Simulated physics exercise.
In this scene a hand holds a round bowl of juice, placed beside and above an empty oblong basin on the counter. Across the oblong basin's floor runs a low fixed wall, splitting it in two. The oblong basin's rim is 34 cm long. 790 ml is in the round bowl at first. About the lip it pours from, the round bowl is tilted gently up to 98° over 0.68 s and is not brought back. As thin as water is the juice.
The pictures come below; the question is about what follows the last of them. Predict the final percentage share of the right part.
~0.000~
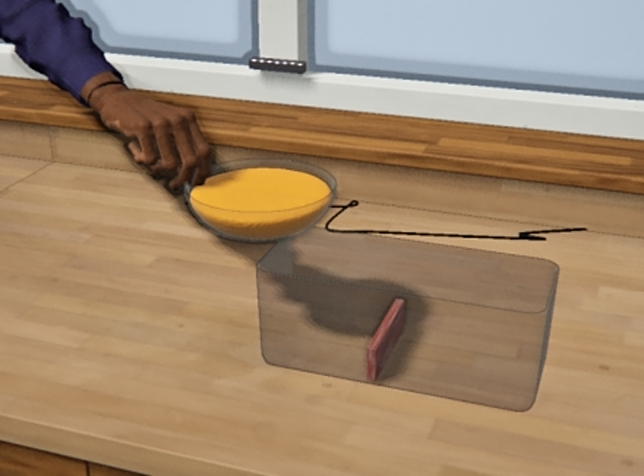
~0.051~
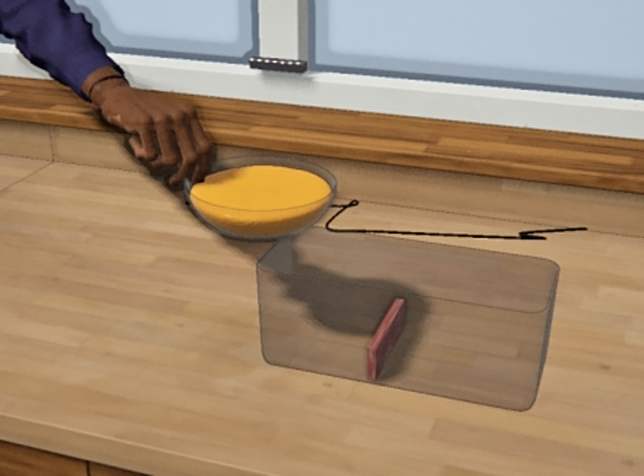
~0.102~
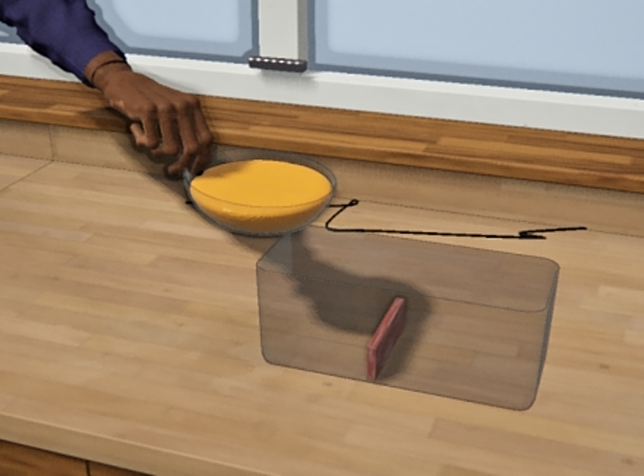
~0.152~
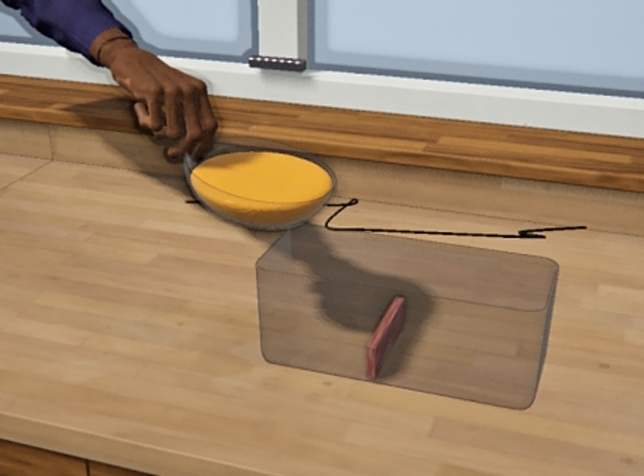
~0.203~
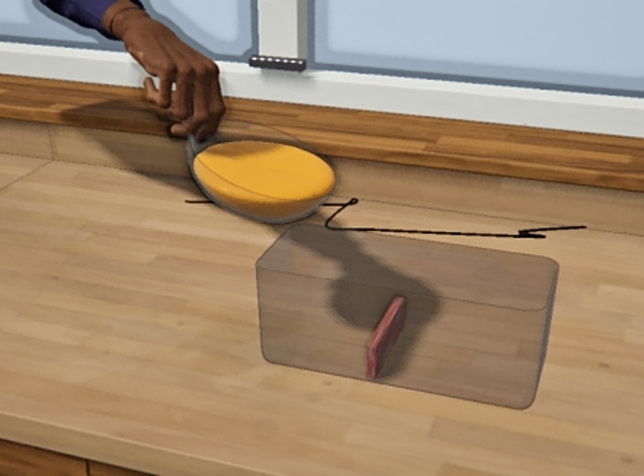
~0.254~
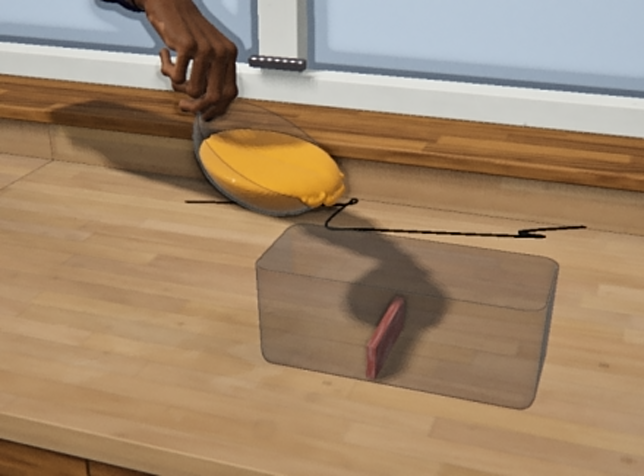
Right part: About 73 %.
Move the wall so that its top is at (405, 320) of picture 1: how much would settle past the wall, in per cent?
Roughly 70 %.
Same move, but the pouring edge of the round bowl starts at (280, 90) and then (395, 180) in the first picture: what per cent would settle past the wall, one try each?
I'd say 65 percent on the first go, 80 percent on the next.
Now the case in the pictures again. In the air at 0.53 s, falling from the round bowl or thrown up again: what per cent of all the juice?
Some 60 per cent, I reckon.
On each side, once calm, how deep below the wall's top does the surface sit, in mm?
Left roughly 36 mm; right roughly 22 mm.
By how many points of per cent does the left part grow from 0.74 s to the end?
That amounts to roughly 10 per cent of the whole.
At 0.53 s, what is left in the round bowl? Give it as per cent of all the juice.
Fraction remaining: Approx. 10 per cent.
By 0.53 s the tilt is 87° and 10 per cent is still to pour, 5 is left of the wall and 27 right of it.
By 0.74 s the tilt is 98° and 0 per cent is still to pour, 12 is left of the wall and 81 right of it.
By 0.95 s the tilt is 98° and 0 per cent is still to pour, 20 is left of the wall and 73 right of it.
By 1.18 s the tilt is 98° and 0 per cent is still to pour, 22 is left of the wall and 73 right of it.
At rest 22 per cent lies left of the wall, 73 right of it and 5 outside.
